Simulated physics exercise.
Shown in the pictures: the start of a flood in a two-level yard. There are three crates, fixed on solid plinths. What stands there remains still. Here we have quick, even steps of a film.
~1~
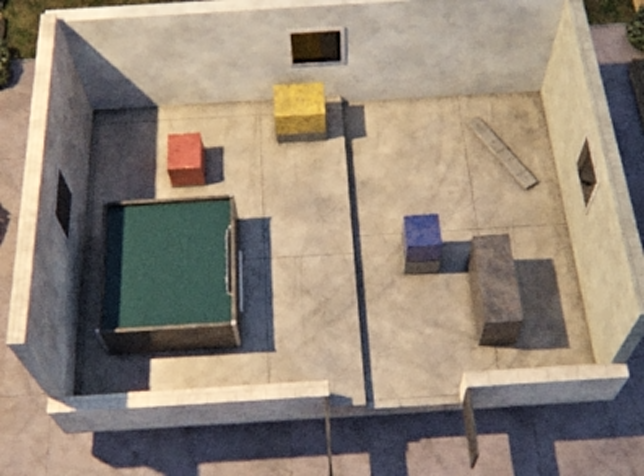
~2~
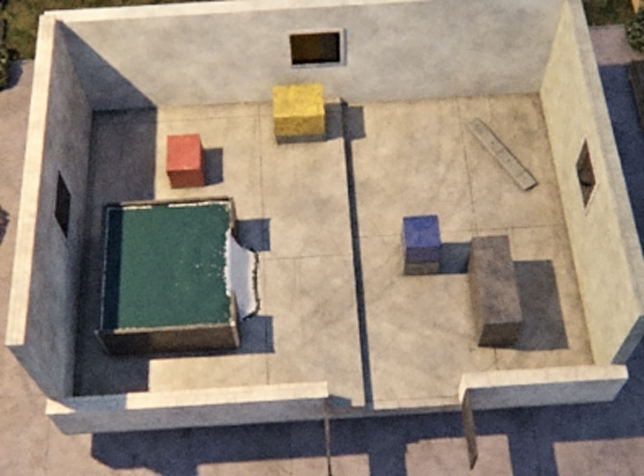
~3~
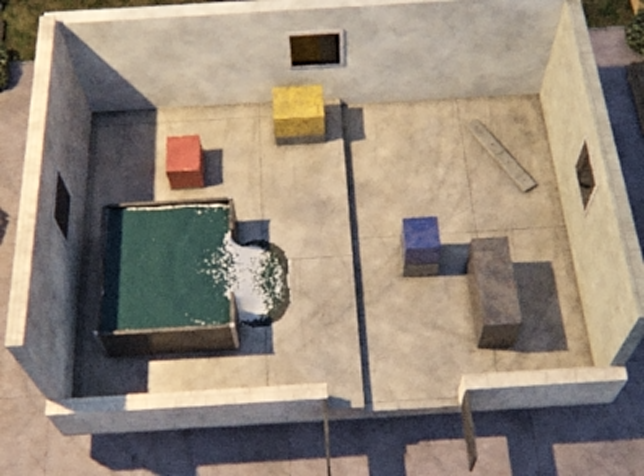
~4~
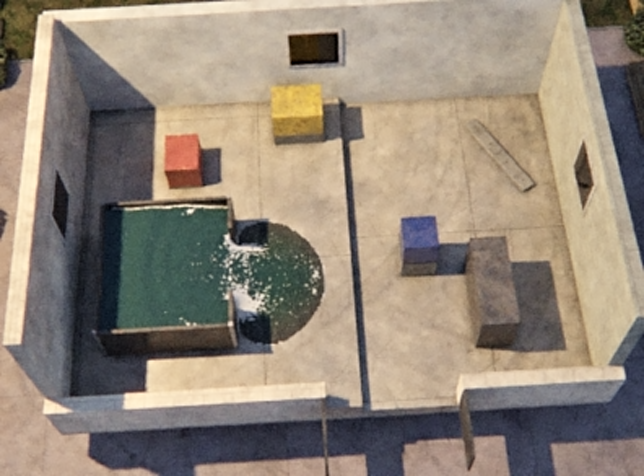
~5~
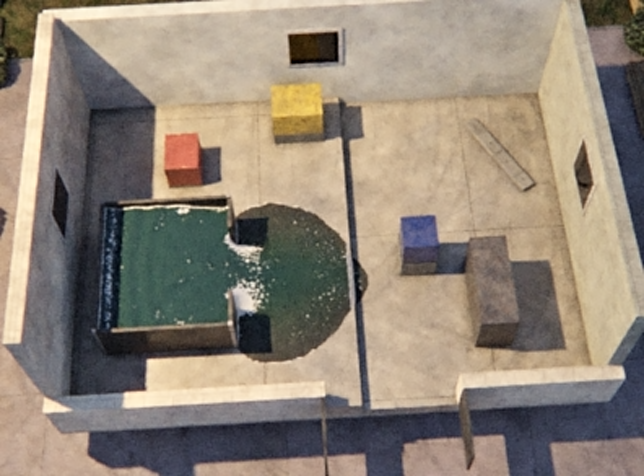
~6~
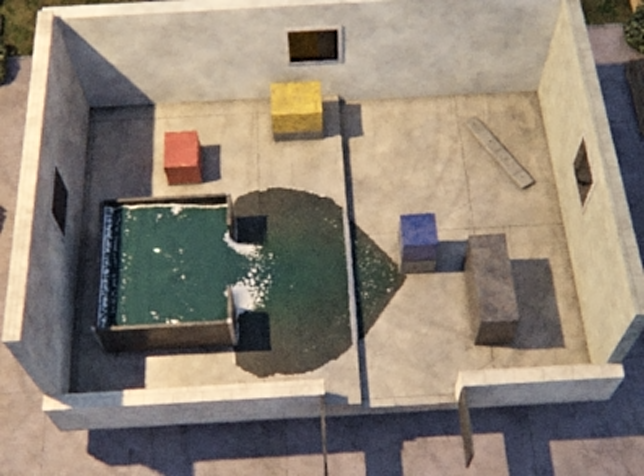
The clip shows a walled yard with red, yellow and blue crates and a tank of green water; water bursts through the tank's right side, spreads across the floor, then crosses the dividing line toward the blue crate.
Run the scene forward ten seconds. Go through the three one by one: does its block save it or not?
In order: Red crate: Clear. Blue crate: Clear. Yellow crate: Clear.
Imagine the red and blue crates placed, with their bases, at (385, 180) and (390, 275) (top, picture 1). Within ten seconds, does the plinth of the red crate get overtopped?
As I see it, the red is overtopped within the ten seconds.
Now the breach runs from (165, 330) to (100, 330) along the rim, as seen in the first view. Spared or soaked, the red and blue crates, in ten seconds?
Taking them in turn, the red crate is overtopped and the blue crate is missed.
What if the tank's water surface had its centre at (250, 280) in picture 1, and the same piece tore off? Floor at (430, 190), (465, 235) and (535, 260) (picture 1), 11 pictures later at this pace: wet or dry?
Taking the three spots in order: Swamped, swamped, bare.
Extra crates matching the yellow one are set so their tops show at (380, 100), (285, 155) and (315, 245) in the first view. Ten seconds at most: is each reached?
So, the first one stays clear of it, the next one gets caught, and the final one gets caught.
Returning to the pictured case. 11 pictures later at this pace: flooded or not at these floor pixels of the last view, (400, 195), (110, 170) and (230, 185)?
Status per point, in sequence: Waterlogged, then unwetted, then unwetted.
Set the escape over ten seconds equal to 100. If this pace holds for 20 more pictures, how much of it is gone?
About 35 per cent.
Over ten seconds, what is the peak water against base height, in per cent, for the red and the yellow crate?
Around 10 in a hundred for the first and 20 in a hundred for the second.
A moment on, water covers 35 % of the floor; the red crate not reached, the blue crate water round its plinth, the yellow crate not reached.
Next, water covers 50 % of the floor; the red crate not reached, the blue crate water round its plinth, the yellow crate water round its plinth.
Then, water covers 60 % of the floor; the red crate not reached, the blue crate water round its plinth, the yellow crate water round its plinth.
Later, water covers 65 % of the floor; the red crate not reached, the blue crate water round its plinth, the yellow crate water round its plinth.
In the end, water covers 60 % of the floor; the red crate stayed above the water, the blue crate stayed above the water, the yellow crate stayed above the water.
